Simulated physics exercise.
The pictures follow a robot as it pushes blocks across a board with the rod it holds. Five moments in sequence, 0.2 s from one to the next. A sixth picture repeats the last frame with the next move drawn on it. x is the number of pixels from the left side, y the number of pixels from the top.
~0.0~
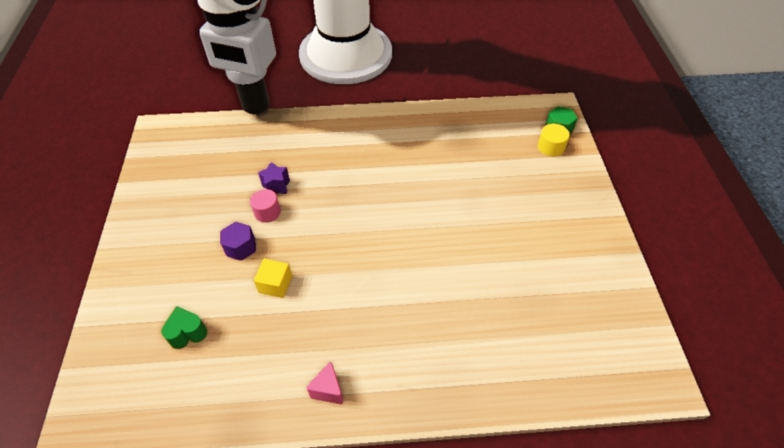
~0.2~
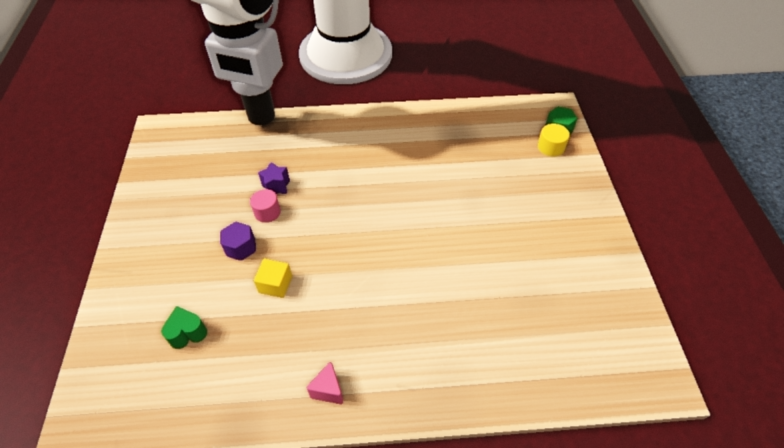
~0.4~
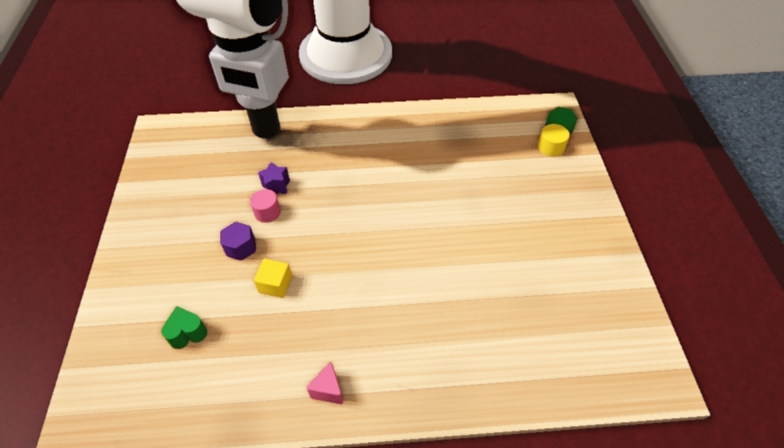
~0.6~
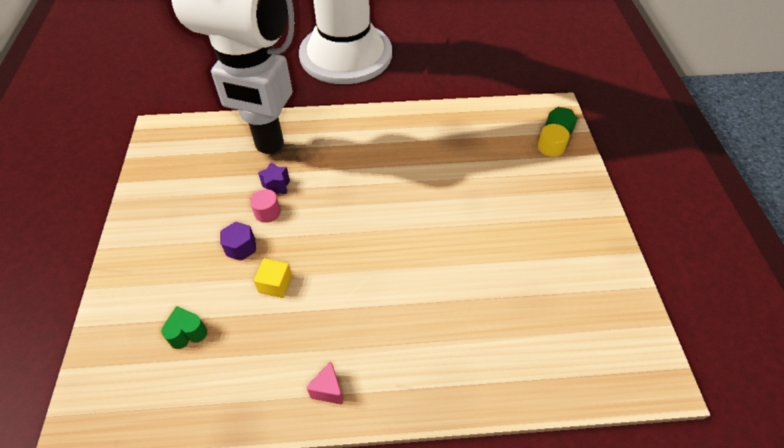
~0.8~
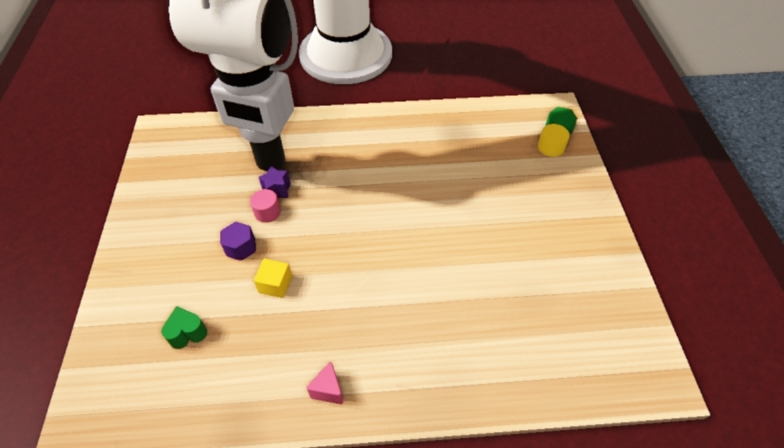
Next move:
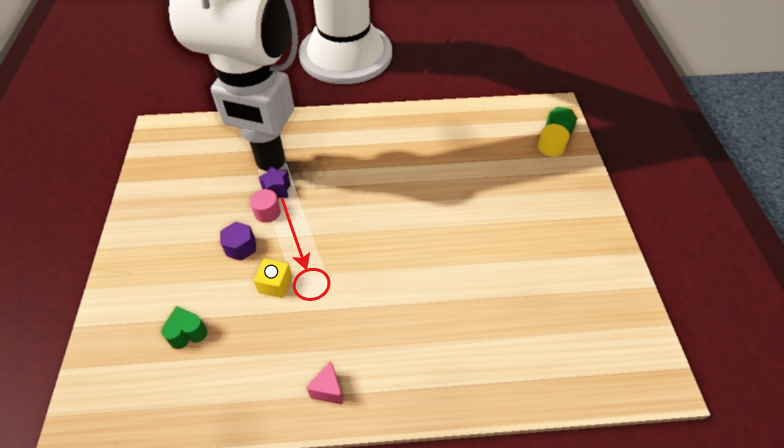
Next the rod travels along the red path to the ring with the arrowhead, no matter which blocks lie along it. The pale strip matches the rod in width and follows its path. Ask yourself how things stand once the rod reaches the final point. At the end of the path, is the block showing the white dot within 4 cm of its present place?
I believe so.
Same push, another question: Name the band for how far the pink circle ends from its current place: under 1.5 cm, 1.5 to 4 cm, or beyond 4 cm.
Net shift: Above 4 cm.
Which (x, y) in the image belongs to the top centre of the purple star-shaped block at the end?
Its top middle: (319, 296).
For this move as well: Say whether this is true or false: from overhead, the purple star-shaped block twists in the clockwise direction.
That claim is true.
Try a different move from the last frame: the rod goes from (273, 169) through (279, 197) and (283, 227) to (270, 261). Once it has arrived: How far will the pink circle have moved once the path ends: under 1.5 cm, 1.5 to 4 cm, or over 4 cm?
Distance: More than 4 cm.
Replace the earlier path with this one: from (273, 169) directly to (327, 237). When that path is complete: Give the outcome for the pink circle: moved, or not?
Displaced, by a centimetre or more.
Drawn move, straight from (273, 169) to (312, 284); the dot is on the yellow square block.
On the path given first. One third of the way, rod (282, 197); pink circle (262, 218); purple star-shaped block (288, 212), turned 20° clockwise.
Two thirds of the way, rod (295, 235); purple six-sided block (231, 237); pink circle (261, 231); purple star-shaped block (302, 251), turned 30° clockwise.
At the end, rod (310, 278); purple six-sided block (231, 237); pink circle (261, 231); yellow square block (271, 276), turned 30° clockwise; purple star-shaped block (319, 296), turned 25° clockwise.
